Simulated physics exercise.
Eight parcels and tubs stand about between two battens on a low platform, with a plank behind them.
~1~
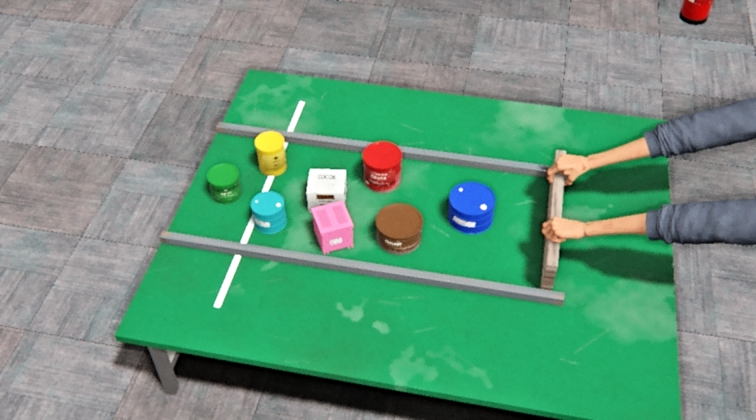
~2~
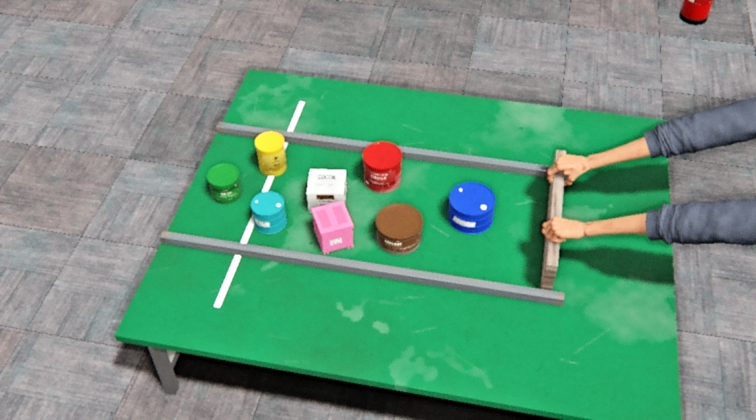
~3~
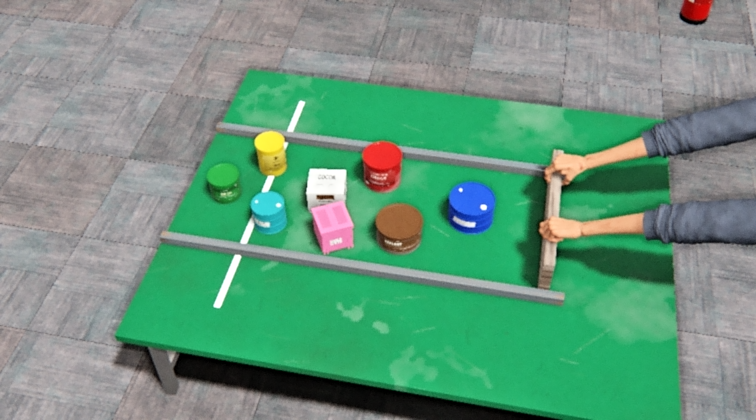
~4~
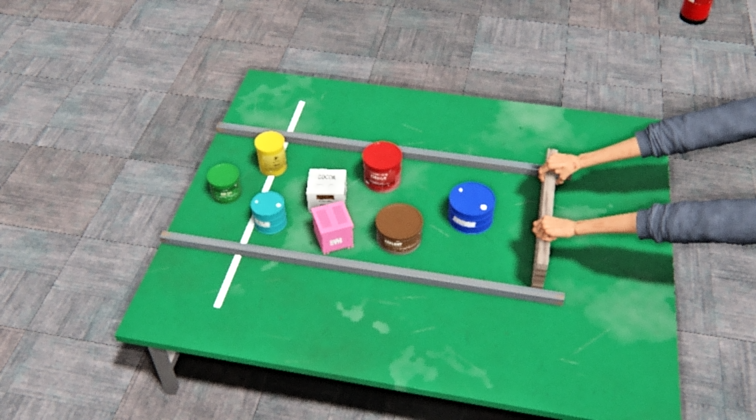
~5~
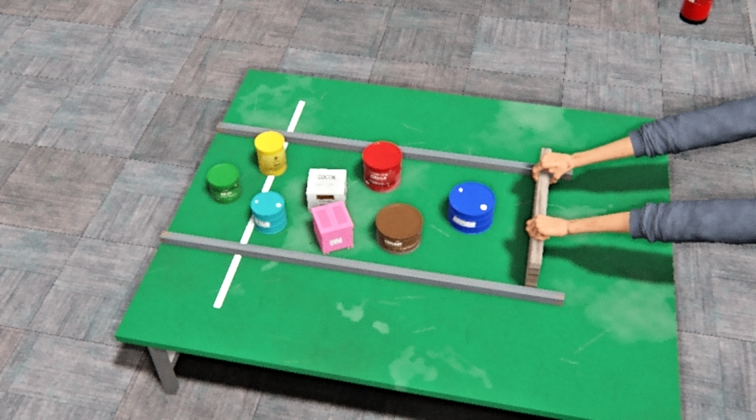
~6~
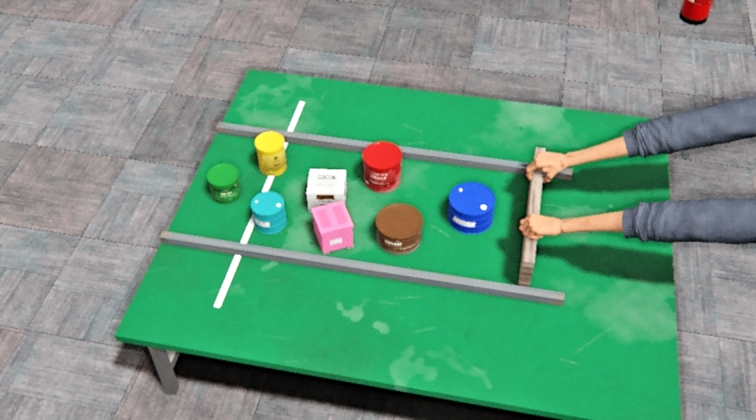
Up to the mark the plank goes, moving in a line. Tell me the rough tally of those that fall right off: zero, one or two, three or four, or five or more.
Tally: One or two.
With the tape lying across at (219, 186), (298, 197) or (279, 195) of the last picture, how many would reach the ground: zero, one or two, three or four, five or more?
Taking the places in the order asked: Five or more, then not one, then one to two.
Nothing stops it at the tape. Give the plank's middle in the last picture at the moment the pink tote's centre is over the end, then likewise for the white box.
Roughly (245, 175); for the second one, roughly (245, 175).
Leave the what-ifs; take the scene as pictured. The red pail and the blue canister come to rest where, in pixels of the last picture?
The red pail settles near (261, 142); as for the blue canister, near (247, 172).
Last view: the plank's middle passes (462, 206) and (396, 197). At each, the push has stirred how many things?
Tally: 1; 4.
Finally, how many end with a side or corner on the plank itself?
It's touching 3 at the end.
Soon after, none off yet; green pail at rest near (225, 184); yellow pail at rest near (271, 154); turquoise canister at rest near (269, 213).
In the end, the number that fall off is one or two; gone, turquoise canister and green pail.
